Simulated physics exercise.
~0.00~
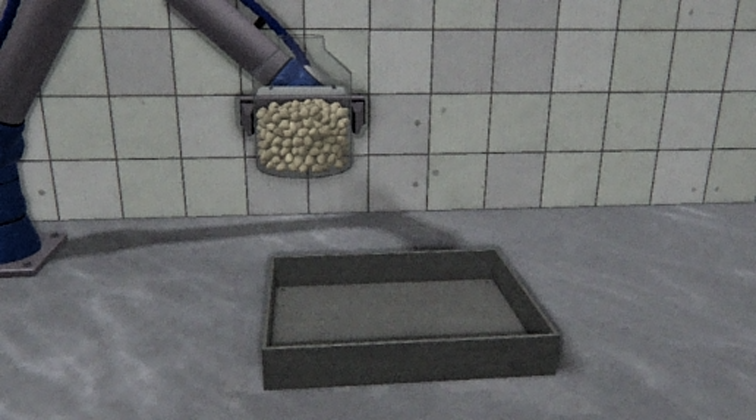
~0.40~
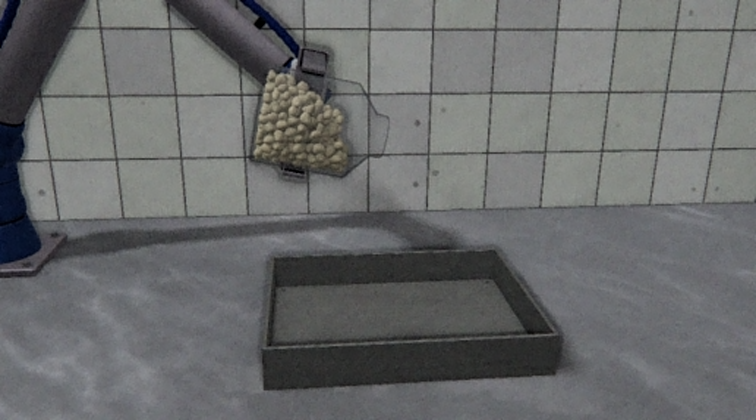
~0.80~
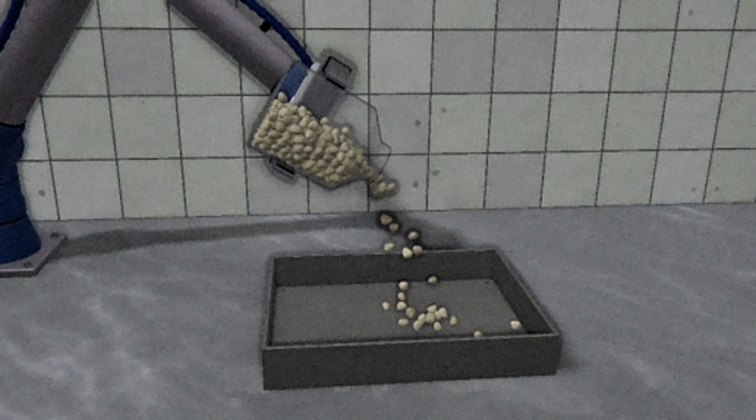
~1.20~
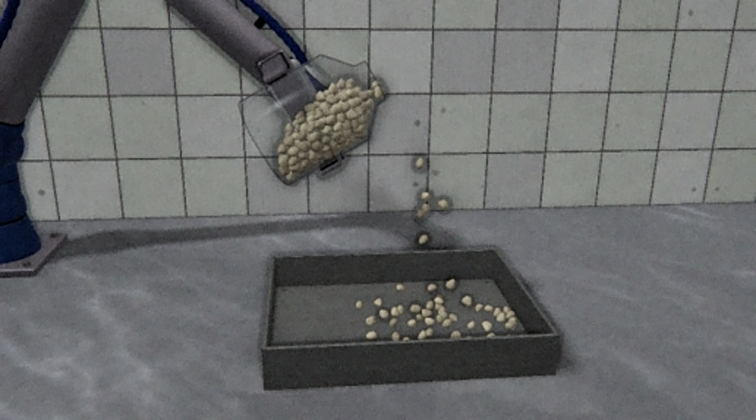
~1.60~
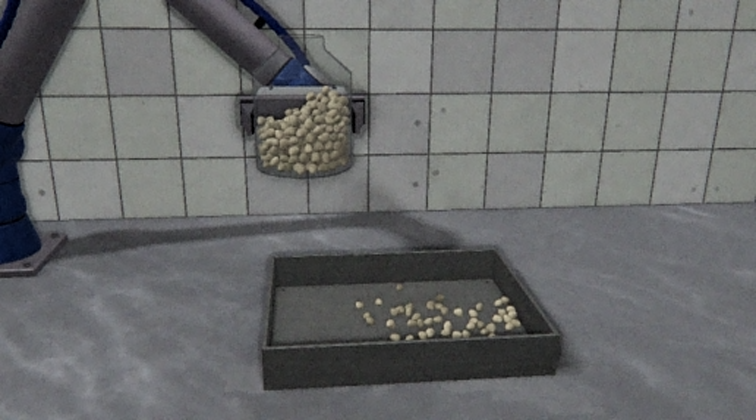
A robot arm tipped a clear jar of pale dried beans to the right until some spilled into the gray tray below, then turned it back upright, leaving a scattering of beans in the tray and most still in the jar.
